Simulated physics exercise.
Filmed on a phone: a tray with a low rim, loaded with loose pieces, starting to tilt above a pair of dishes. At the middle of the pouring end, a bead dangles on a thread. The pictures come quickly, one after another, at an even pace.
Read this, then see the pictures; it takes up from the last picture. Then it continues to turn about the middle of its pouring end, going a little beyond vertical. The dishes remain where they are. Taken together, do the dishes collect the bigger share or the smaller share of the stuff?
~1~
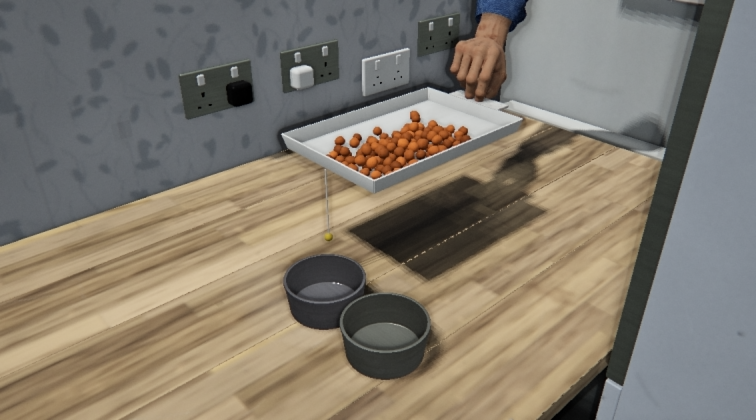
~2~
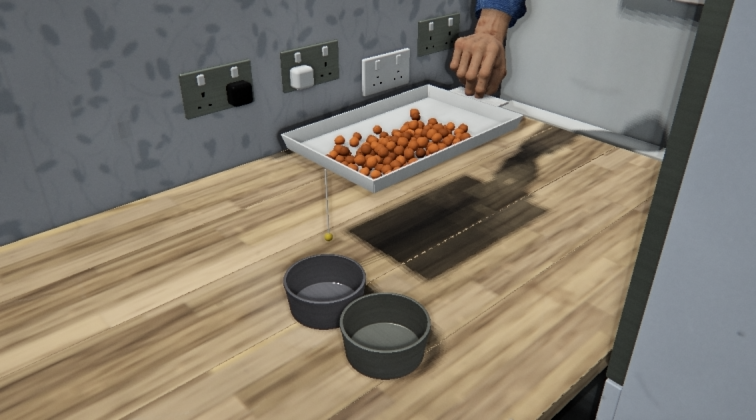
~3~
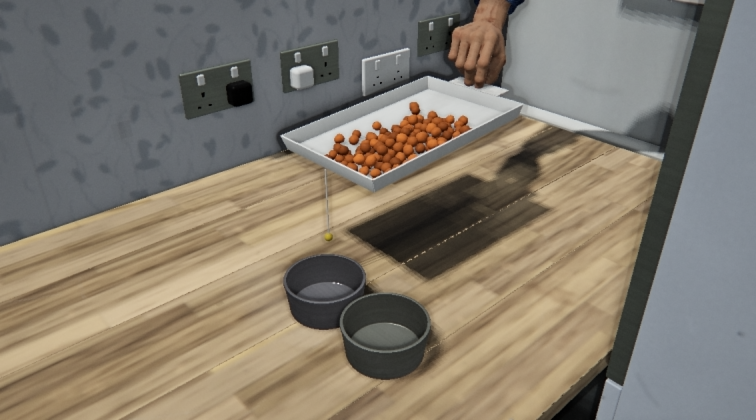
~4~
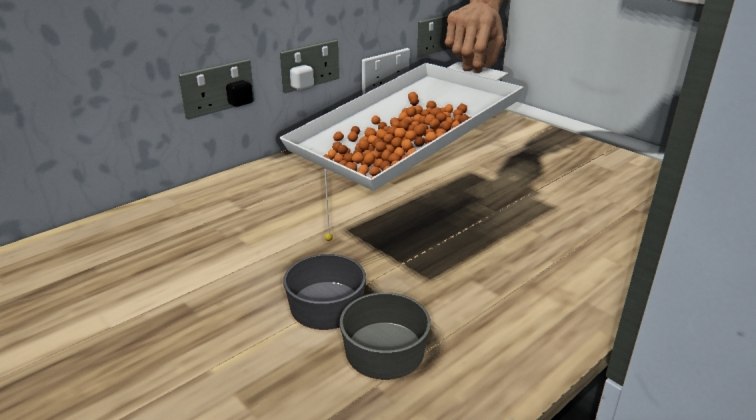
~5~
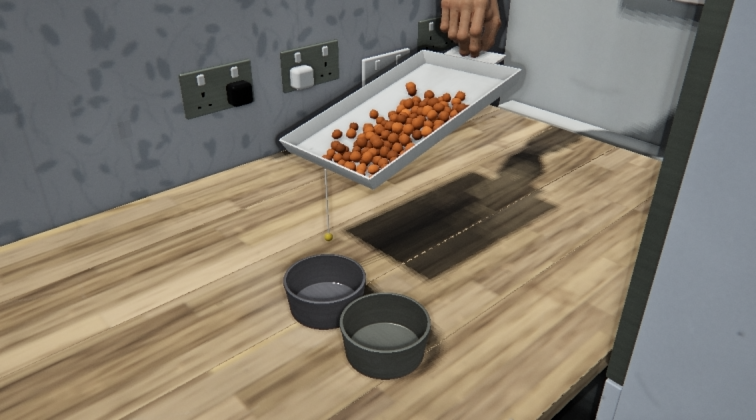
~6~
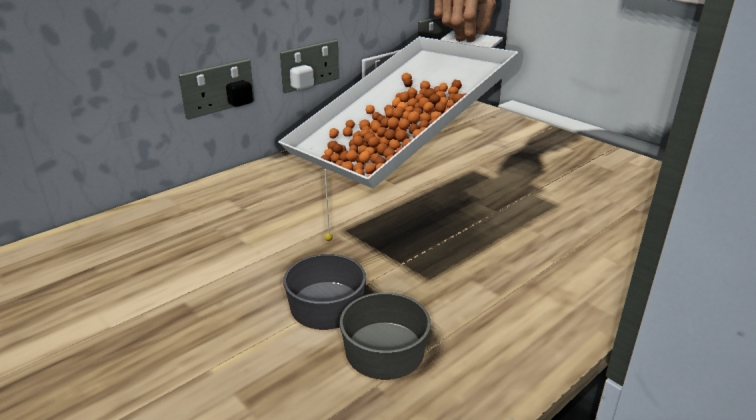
The smaller share.
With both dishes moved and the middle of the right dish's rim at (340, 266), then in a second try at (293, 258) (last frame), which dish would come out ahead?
Result, try one: The left of the two; try two: The right of the two.
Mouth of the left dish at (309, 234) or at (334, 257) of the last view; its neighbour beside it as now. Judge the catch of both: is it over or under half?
The dishes end up with the lesser share in the first try and the lesser share in the second.
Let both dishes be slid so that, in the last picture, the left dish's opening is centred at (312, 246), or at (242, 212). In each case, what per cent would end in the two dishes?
The first position comes out at 30 per cent, the other at 60 per cent.
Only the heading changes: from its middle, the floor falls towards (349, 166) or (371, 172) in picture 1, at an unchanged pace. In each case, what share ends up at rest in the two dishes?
In order, 60 in a hundred and 60 in a hundred.
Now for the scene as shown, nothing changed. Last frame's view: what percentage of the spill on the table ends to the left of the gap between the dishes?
Near 100 per cent.
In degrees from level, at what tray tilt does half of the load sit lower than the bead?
110°, roughly.
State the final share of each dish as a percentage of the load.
Left dish: Roughly 20 per cent; right dish: Roughly 0 per cent.
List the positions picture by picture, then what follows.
The first picture shows corners of the pouring end (287, 134) and (374, 178), level; middle of the load (408, 152), coated peanuts; left dish (294, 306); right dish (352, 354); bead on its thread (329, 237).
The second picture shows corners of the pouring end (287, 134) and (374, 178), level; middle of the load (408, 151).
The third picture shows corners of the pouring end (286, 135) and (373, 177), tipped barely, lowest at the left corner; middle of the load (407, 147).
The fourth picture shows corners of the pouring end (285, 137) and (371, 176), tipped a little, lowest at the left corner; middle of the load (406, 141).
The fifth picture shows corners of the pouring end (284, 139) and (370, 176), tipped clearly, lowest at the left corner; middle of the load (405, 134).
The sixth picture shows corners of the pouring end (284, 141) and (368, 175), tipped clearly, lowest at the left corner; middle of the load (401, 129), about a tenth on the move; left dish (294, 306); right dish (352, 354).
Just after the last frame, tray tipped steeply; almost all on the tray; just a few outside both; just a few in the air.
A moment on, tray tipped right over; the larger part on the tray; just a few in the left dish; about a tenth outside both; about a tenth in the air.
Further on, tray tipped past a quarter turn; about a tenth in the left dish; the larger part outside both.
When it is over, tray tipped past a quarter turn; not one in the right dish; about a tenth in the left dish; the larger part outside both.
